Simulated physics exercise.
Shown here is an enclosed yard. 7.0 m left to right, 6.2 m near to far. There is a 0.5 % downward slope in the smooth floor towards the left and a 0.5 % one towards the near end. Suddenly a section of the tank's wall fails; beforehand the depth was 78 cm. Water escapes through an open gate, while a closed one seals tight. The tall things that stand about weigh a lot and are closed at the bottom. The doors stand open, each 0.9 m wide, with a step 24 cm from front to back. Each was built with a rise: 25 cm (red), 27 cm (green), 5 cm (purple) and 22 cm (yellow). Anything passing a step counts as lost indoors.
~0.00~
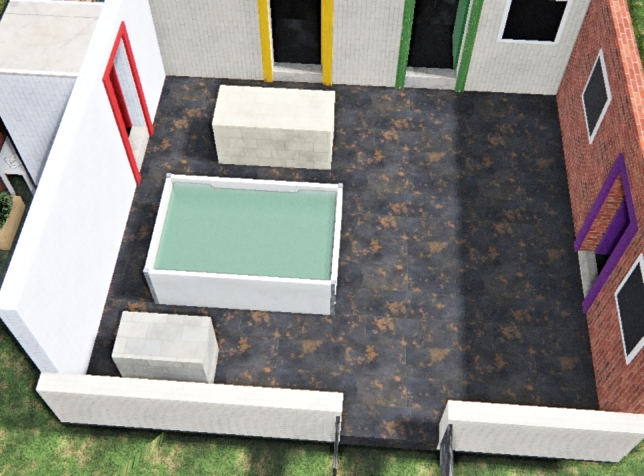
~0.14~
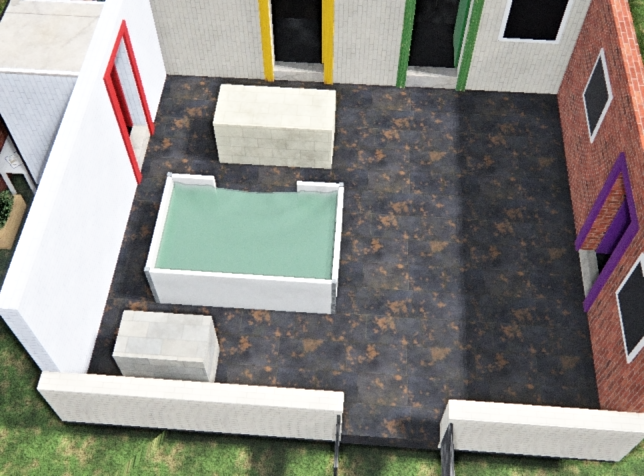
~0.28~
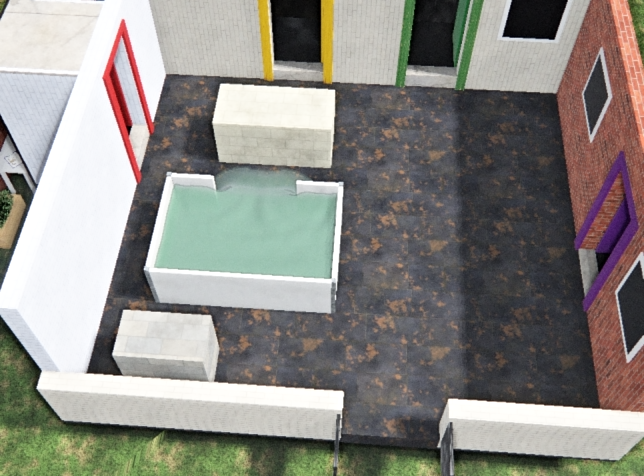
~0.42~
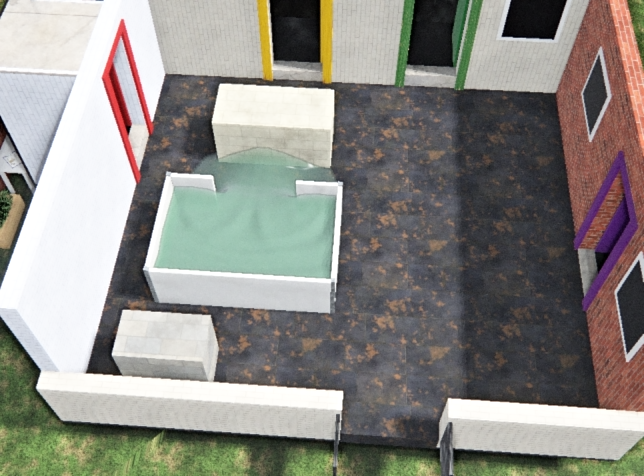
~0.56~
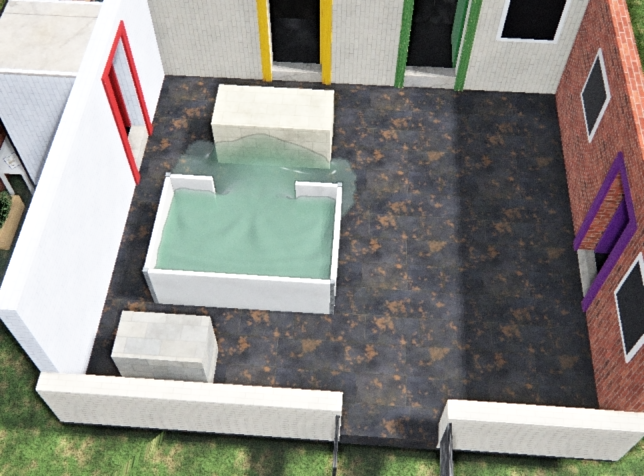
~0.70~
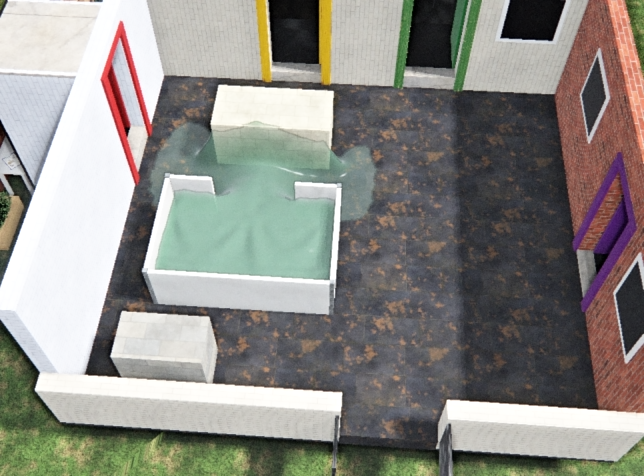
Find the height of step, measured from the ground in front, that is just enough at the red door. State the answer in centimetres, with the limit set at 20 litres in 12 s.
Roughly 30 cm is just enough.
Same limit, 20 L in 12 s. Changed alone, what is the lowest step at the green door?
Green: Roughly 7.0 cm.
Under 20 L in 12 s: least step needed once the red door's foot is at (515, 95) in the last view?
Minimum: Close to 8.0 cm.
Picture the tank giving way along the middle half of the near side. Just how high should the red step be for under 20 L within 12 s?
Then the minimum is about 5.5 cm.
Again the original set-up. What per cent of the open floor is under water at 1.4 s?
I'd say near 25 percent.
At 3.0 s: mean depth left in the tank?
It averages near 30 cm.
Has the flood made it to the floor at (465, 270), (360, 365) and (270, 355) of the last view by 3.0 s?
Status: Submerged / clear / clear.
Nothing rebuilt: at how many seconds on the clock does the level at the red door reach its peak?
Peak: Close to 1.4 s.
After 1.4 s water covers 25 % of the floor, deepest (57 cm) near (260, 169); 37 cm at the red door, 2 litres in over its 25 cm step.
After 3.0 s water covers 70 % of the floor, deepest (32 cm) near (259, 177); 25 cm at the red door, 47 litres in over its 25 cm step.
After 12.0 s water covers 100 % of the floor, deepest (12 cm) near (536, 430); 7 cm at the red door, 50 litres in over its 25 cm step.
At the red door as built, the water arrived by 0.9 s and peaked near 37 cm at 1.4 s.
With a step of 24.5 cm, 54 litres would have come in within the 12 s; with 33.5 cm, 8 litres. So under 20 litres takes about 30 cm.
